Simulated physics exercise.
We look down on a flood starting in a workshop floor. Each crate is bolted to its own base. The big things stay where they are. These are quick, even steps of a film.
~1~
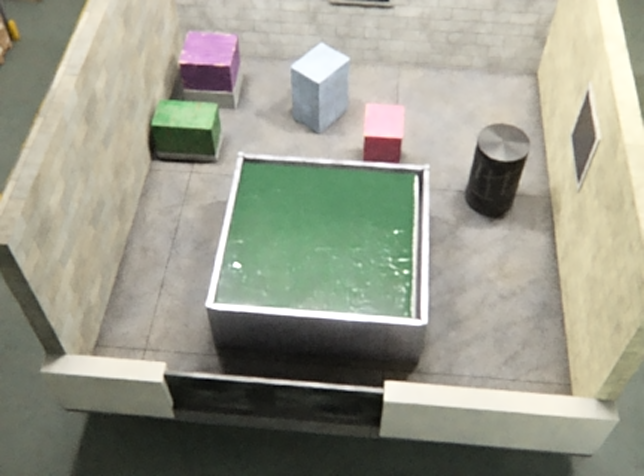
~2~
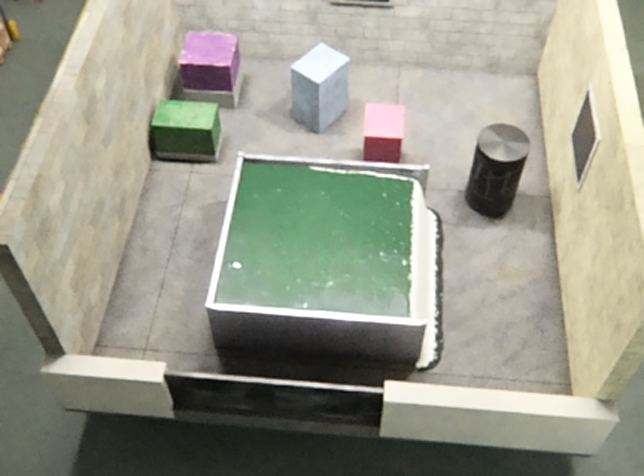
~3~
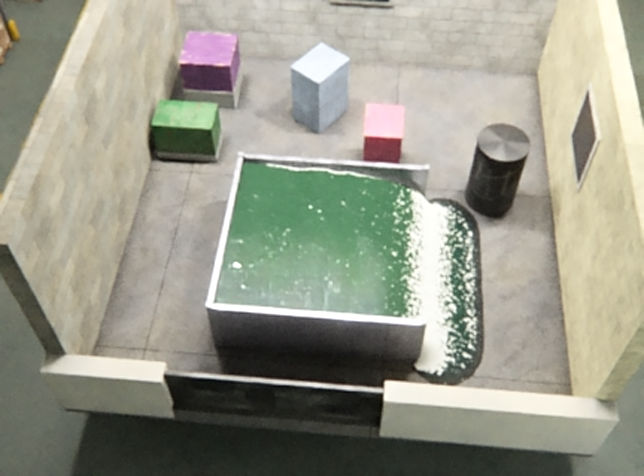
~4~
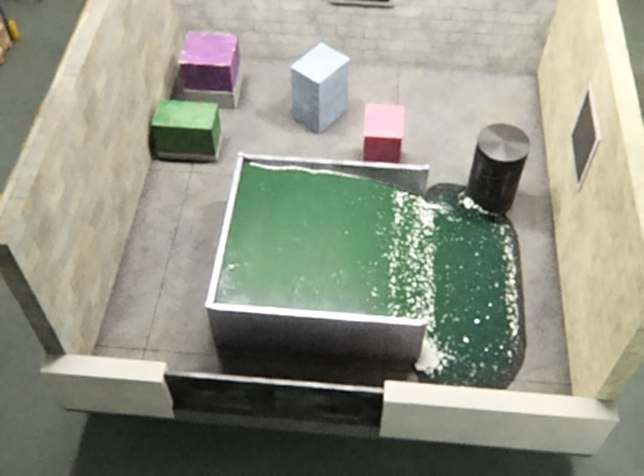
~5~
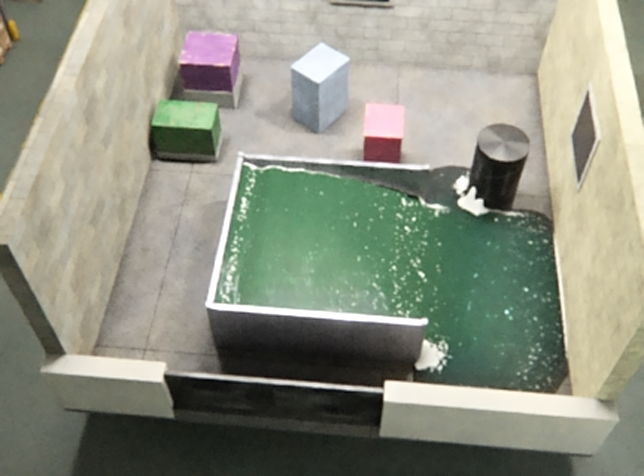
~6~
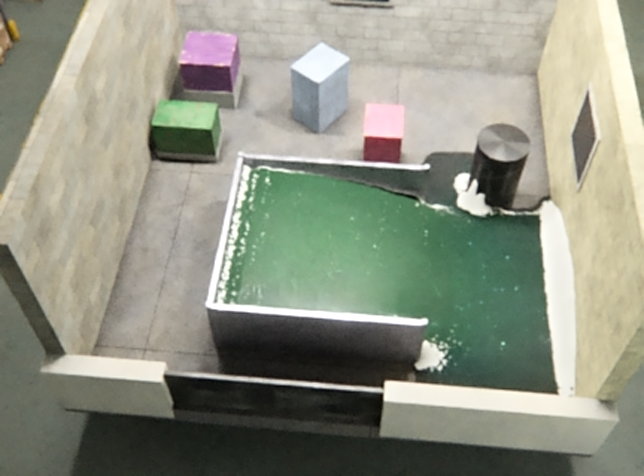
Green water pouring from the right side of a square tank, spreading across the grey floor past a dark cylinder to the right wall.
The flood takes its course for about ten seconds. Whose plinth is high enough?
In the end: The pink crate escapes dry; the purple crate escapes dry; the green crate is wetted.
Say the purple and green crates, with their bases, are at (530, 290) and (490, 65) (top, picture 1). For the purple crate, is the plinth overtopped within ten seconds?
In short: Purple crate takes water.
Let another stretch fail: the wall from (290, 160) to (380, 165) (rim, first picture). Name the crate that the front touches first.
It is the one in pink.
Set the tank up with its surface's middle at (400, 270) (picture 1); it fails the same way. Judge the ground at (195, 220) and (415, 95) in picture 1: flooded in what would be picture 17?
In turn: Clear, covered.
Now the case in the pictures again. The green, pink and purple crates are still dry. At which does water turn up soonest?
First comes the crate marked pink.
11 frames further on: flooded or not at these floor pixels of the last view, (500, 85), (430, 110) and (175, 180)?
In turn: Awash, under water, not flooded.
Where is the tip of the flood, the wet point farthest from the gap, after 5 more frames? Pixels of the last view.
At about (531, 107).
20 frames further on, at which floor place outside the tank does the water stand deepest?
I would point to (85, 383).
A moment on, water covers 30 % of the floor; the pink crate not reached, the purple crate not reached, the green crate not reached.
Next, water covers 45 % of the floor; the pink crate water round its plinth, the purple crate not reached, the green crate not reached.
Then, water covers 65 % of the floor; the pink crate water round its plinth, the purple crate water round its plinth, the green crate not reached.
Later, water covers 100 % of the floor; the pink crate water round its plinth, the purple crate water round its plinth, the green crate water round its plinth.
In the end, water covers 100 % of the floor; the pink crate stayed above the water, the purple crate stayed above the water, the green crate was topped.
